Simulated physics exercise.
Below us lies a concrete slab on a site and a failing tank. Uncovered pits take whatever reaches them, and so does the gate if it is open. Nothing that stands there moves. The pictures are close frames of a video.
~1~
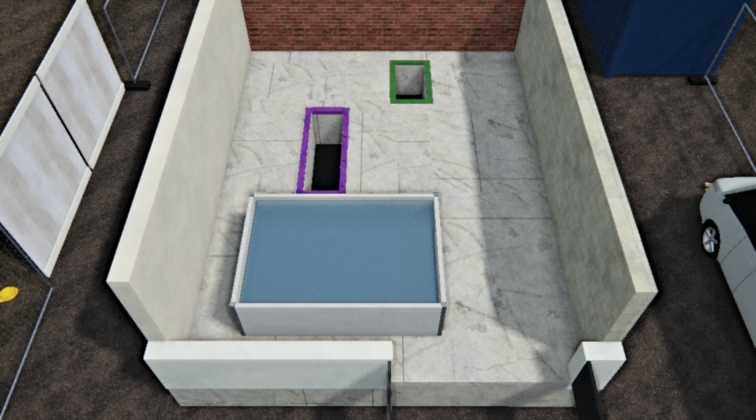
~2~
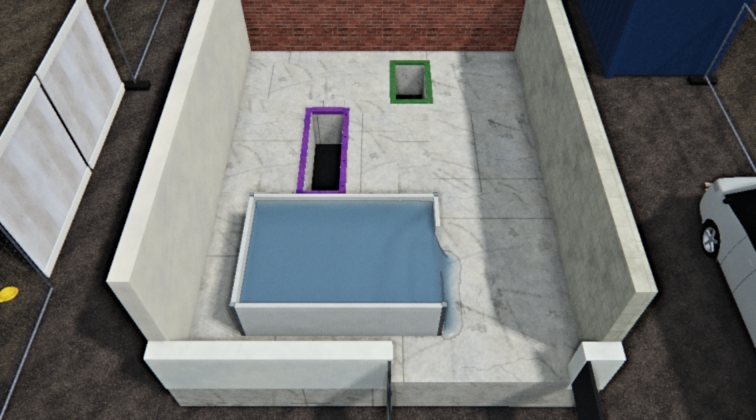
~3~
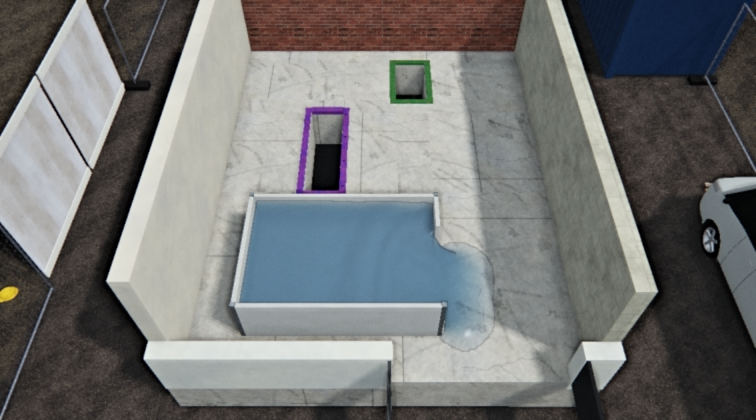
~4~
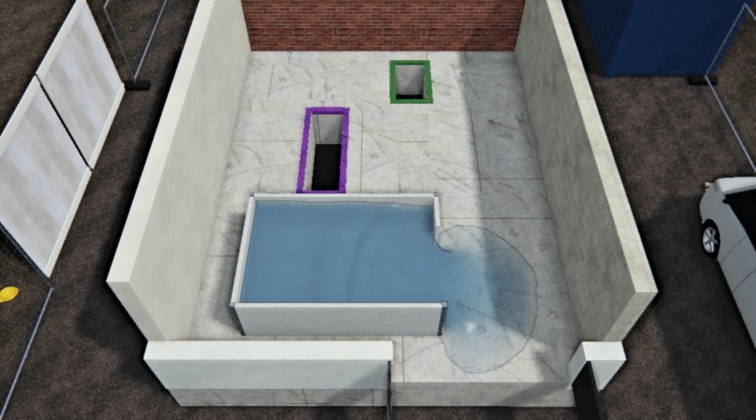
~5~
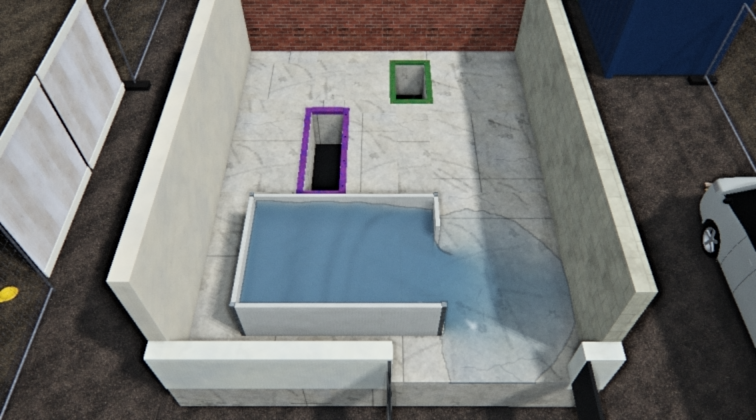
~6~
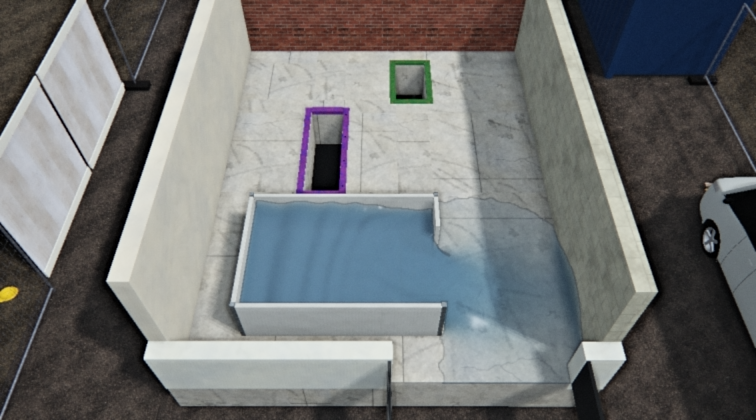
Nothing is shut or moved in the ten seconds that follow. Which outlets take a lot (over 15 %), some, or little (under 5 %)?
In the end: The gate takes over 15 %; the purple pit takes under 5 %; the green pit takes over 15 %.
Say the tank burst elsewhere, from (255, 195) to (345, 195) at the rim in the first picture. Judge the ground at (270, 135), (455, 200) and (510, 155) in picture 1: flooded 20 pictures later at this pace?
As listed: Wet, not flooded, clear.
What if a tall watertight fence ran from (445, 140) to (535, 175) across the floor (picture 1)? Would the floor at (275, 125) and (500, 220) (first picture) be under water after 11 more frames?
One after the other: No water, awash.
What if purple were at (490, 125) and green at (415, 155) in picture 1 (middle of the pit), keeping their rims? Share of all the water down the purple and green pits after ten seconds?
Per cent: Purple 14, green 8.
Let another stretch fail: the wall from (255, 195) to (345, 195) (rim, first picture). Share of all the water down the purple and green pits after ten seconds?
Roughly, in per cent: Purple 35, green 25.
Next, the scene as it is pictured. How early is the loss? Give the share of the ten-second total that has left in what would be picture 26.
I make it 35 per cent.
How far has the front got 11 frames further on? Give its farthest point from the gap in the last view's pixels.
At about (518, 87).
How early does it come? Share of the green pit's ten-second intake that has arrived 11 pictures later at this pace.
Some 0 per cent.
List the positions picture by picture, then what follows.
The first picture shows still water in the water tank at (341, 250).
In the second picture, the front is at (447, 255), out from the gap at (436, 283).
In the third picture, the front is at (478, 255), out from the gap at (436, 285).
In the fourth picture, water pours out at (435, 286) and has run to (527, 271).
In the fifth picture, water pours out at (435, 286) and has run to (562, 268).
In the sixth picture, water pours out at (435, 286) and has run to a hidden place.
A moment on, water covers 20 % of the floor; the gate 2 %, the purple pit 0 %, the green pit 0 %.
Next, water covers 25 % of the floor; the gate 9 %, the purple pit 0 %, the green pit 0 %.
Then, water covers 50 % of the floor; the gate 20 %, the purple pit 0 %, the green pit 1 %.
Later, water covers 65 % of the floor; the gate 32 %, the purple pit 0 %, the green pit 8 %.
In the end, water covers 85 % of the floor; the gate 40 %, the purple pit 0 %, the green pit 18 %.
